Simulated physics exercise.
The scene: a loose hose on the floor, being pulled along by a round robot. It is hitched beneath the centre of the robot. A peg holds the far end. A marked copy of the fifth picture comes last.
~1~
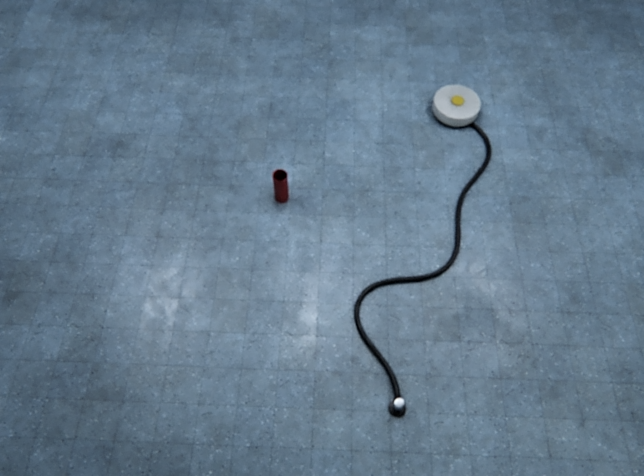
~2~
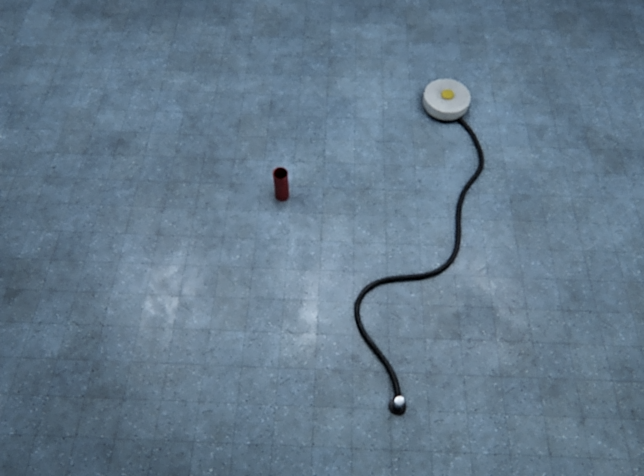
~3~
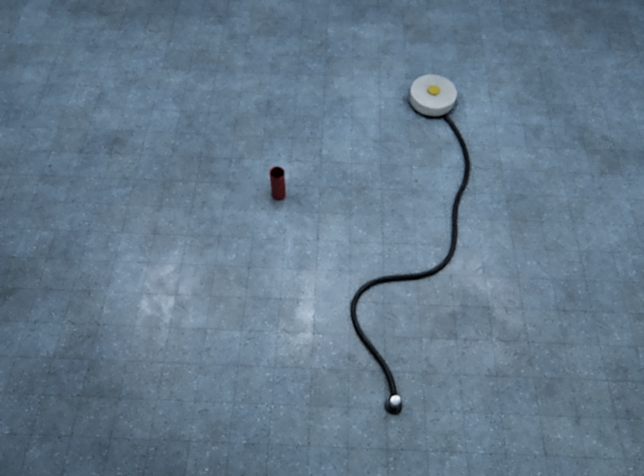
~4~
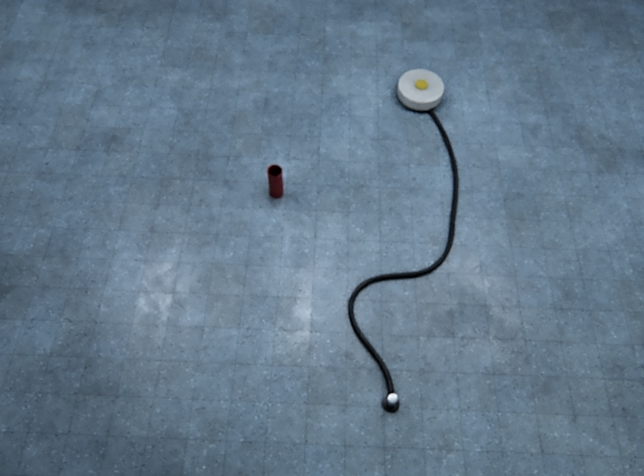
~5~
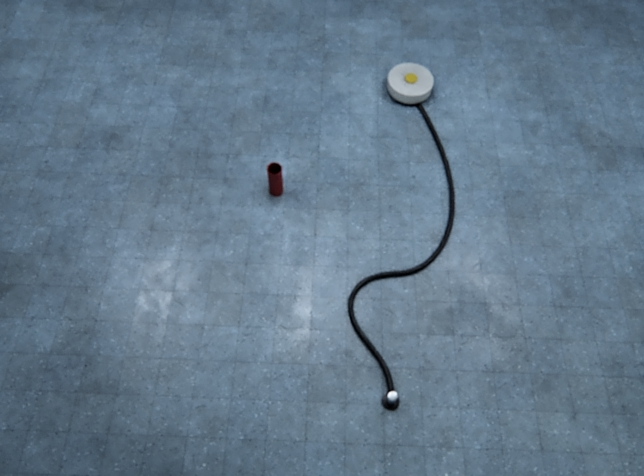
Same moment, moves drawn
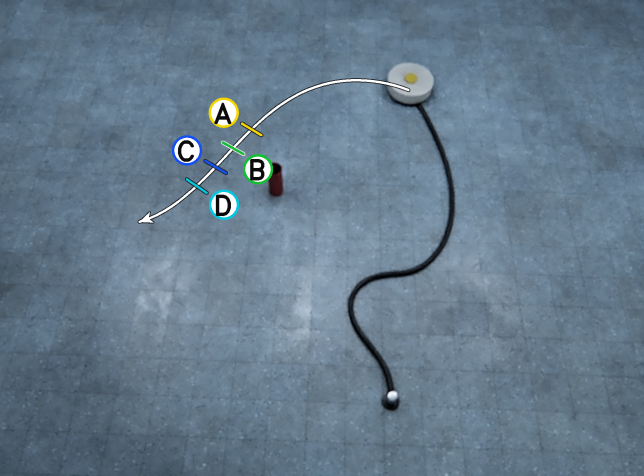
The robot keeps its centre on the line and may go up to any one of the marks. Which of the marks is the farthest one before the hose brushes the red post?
It should halt at D.
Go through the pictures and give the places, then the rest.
The first picture shows red post (281, 186); robot (456, 106); peg (398, 406).
The second picture shows robot (446, 100); peg (398, 404).
The third picture shows robot (432, 96); peg (394, 403).
The fourth picture shows robot (420, 91); peg (392, 401).
The fifth picture shows robot (410, 84); peg (392, 399); red post (275, 180).
On the marked copy, A at (252, 129); B at (233, 148); C at (216, 167); D at (197, 186); the route from (409, 90) via (263, 119) to (139, 222).
Taking D. A third of the way, robot (321, 79), middle of the hose (416, 221).
Two thirds of the way, robot (250, 125), middle of the hose (406, 217).
When it is over, robot (195, 181), middle of the hose (391, 216); nothing has been touched.
As for the rest, A is safe but short; B is safe but short; C is safe but short.
